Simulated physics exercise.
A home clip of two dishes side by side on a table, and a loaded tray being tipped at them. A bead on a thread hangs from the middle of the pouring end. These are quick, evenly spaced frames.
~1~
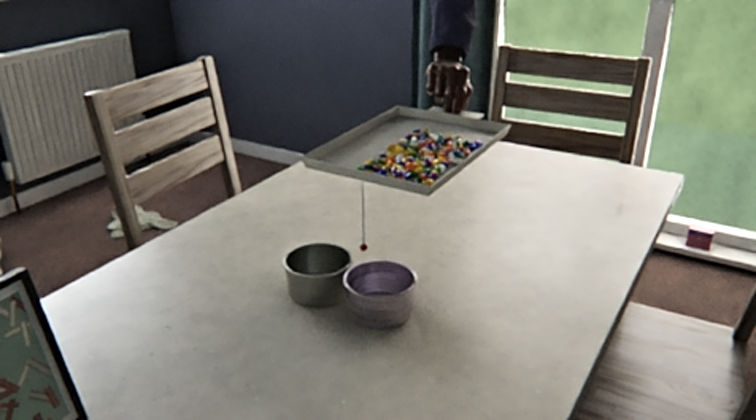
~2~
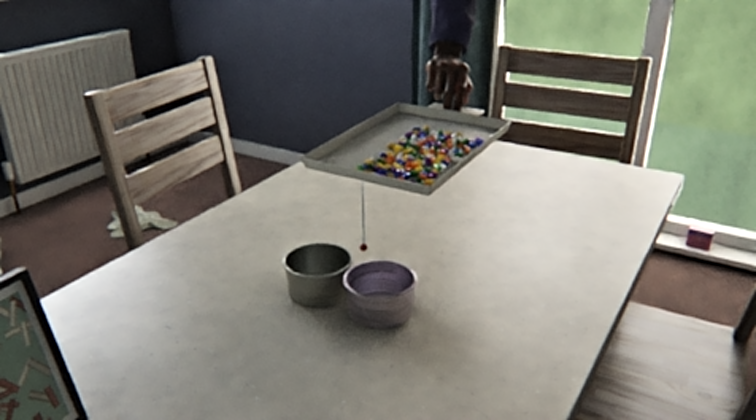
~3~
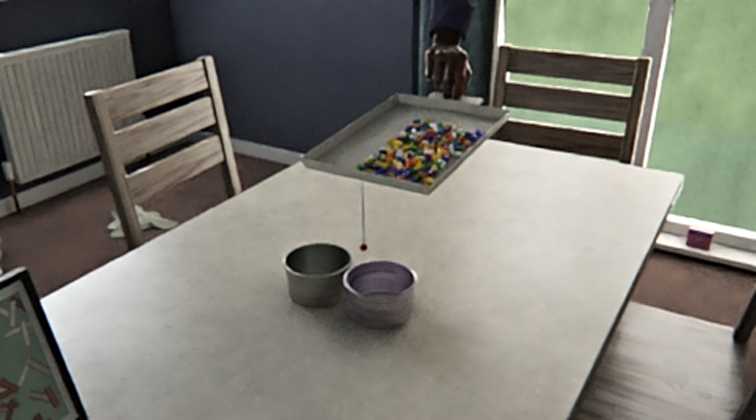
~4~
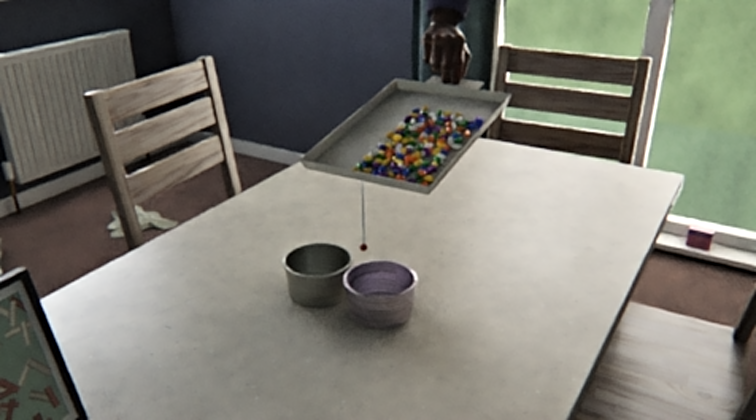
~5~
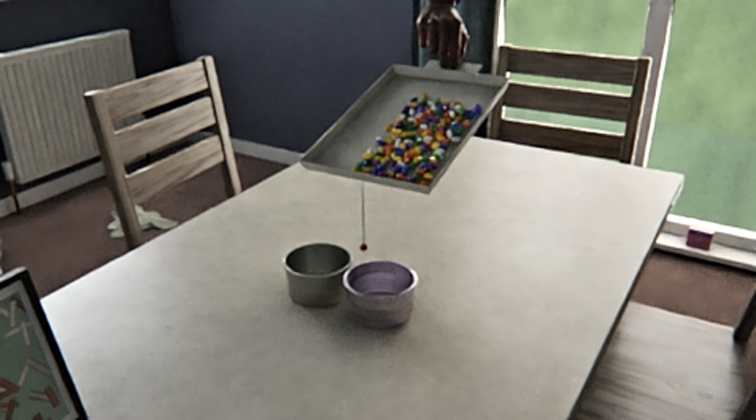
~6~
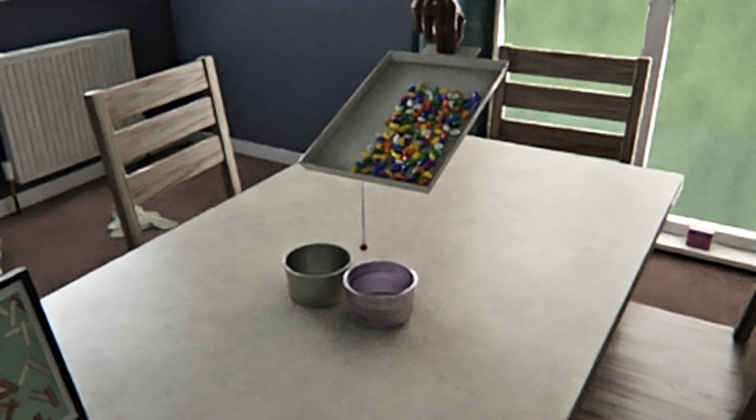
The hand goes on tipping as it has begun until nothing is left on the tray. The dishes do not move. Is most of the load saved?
Together they catch the larger part.
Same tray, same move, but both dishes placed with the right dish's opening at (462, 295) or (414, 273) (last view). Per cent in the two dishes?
The first gives 20 %, the second 30 %.
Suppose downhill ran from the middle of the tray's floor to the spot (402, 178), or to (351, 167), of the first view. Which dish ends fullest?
The first try: The right-hand dish. The second: The left one.
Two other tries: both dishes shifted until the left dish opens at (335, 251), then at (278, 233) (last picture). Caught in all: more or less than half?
First not half, then the smaller part.
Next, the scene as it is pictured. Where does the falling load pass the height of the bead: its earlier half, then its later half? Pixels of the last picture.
First near (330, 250), later near (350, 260).
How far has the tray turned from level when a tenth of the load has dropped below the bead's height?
Near 90 degrees.
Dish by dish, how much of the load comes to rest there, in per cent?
The left dish has 40 per cent, the right dish has 30.
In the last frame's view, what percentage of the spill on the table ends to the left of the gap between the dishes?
Near 70 %.
Just after the last frame, tray tipped steeply; almost all on the tray; just a few in the air.
A moment on, tray tipped past a quarter turn; about a tenth on the tray; about a tenth in the right dish; roughly a quarter in the left dish; about a tenth outside both; roughly half in the air.
Further on, tray tipped past a quarter turn; roughly a third in the right dish; roughly half in the left dish; roughly a quarter outside both.
When it is over, tray tipped past a quarter turn; roughly a third in the right dish; roughly half in the left dish; roughly a quarter outside both.
